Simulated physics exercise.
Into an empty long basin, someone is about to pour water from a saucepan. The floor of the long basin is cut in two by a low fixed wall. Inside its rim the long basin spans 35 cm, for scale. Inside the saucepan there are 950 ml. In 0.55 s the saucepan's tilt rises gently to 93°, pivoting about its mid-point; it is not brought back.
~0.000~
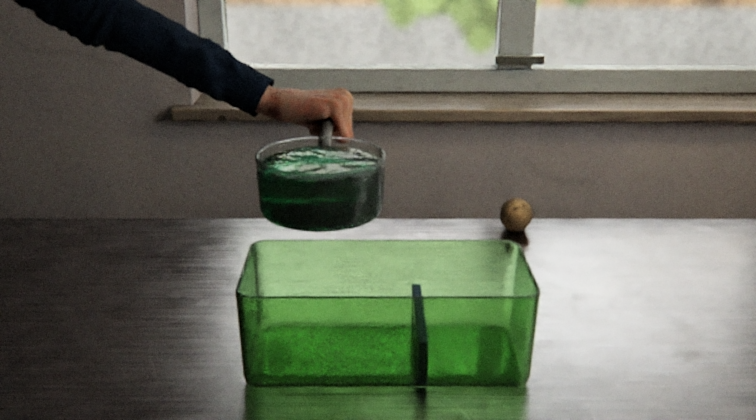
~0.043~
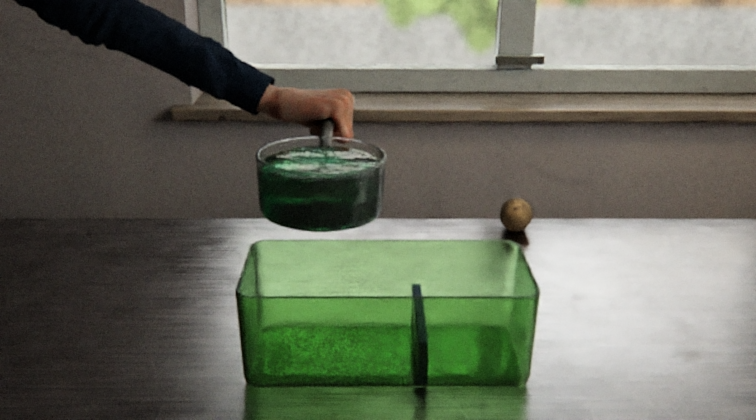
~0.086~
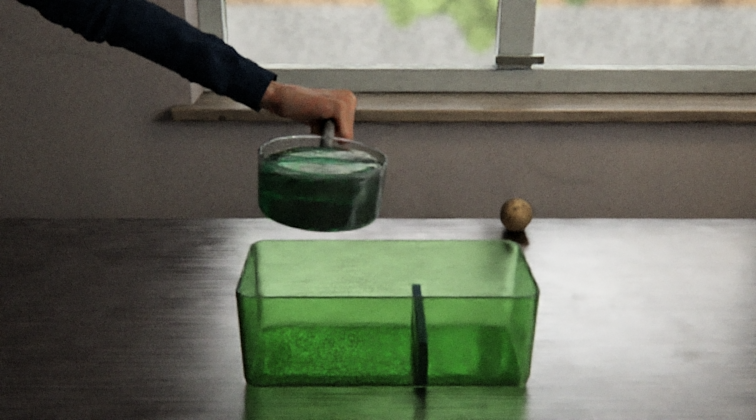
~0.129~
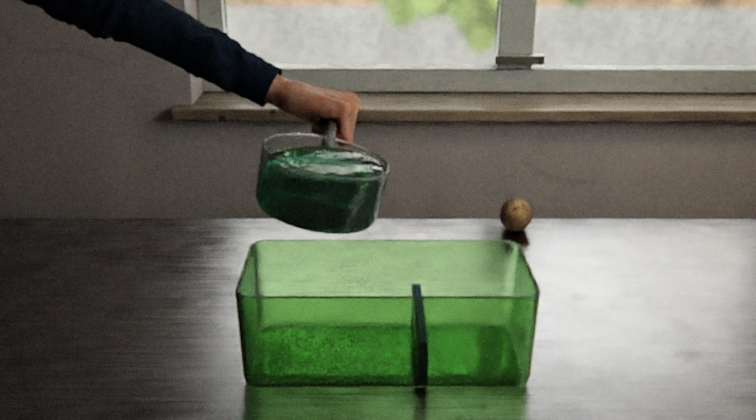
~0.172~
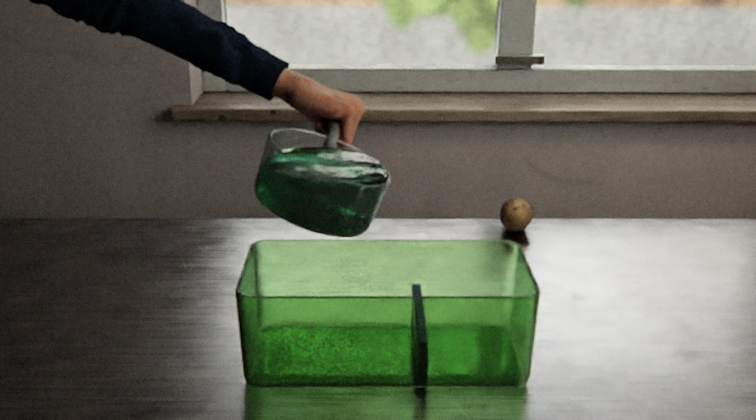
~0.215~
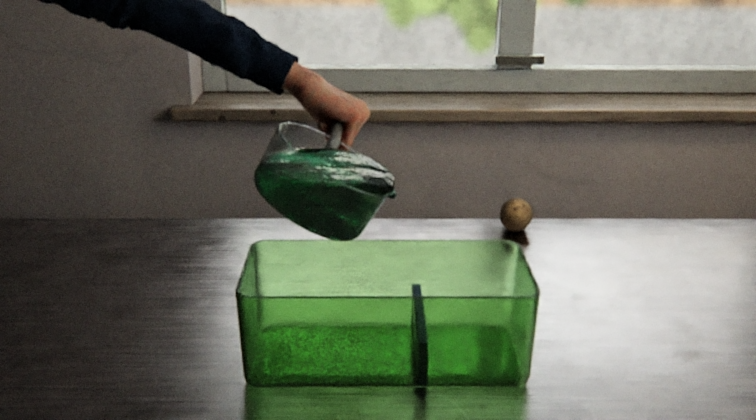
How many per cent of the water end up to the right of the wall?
About 48 per cent.
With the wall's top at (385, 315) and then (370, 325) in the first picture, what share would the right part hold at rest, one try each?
First try about 90 %, second try about 90 %.
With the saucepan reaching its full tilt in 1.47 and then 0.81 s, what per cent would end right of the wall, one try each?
First 65, then 60 per cent.
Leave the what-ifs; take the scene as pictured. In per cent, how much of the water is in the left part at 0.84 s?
Roughly 46 percent.
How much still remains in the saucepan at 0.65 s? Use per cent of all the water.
Remaining share: Approx. 9 %.
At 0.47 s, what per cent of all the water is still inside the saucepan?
At that time about 30 in a hundred parts are still held.
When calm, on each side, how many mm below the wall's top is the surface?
Noted: Left near 44 mm, right near 36 mm.
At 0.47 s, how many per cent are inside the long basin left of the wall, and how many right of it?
I'd say some 8 in a hundred on the left and 28 on the right.
By 0.47 s the tilt is 88° and 29 per cent is still to pour, 8 is left of the wall and 27 right of it.
By 0.65 s the tilt is 93° and 9 per cent is still to pour, 34 is left of the wall and 52 right of it.
By 0.84 s the tilt is 93° and 3 per cent is still to pour, 46 is left of the wall and 48 right of it.
By 1.05 s the tilt is 93° and 1 per cent is still to pour, 50 is left of the wall and 48 right of it.
At rest 51 per cent lies left of the wall, 48 right of it and 1 outside.
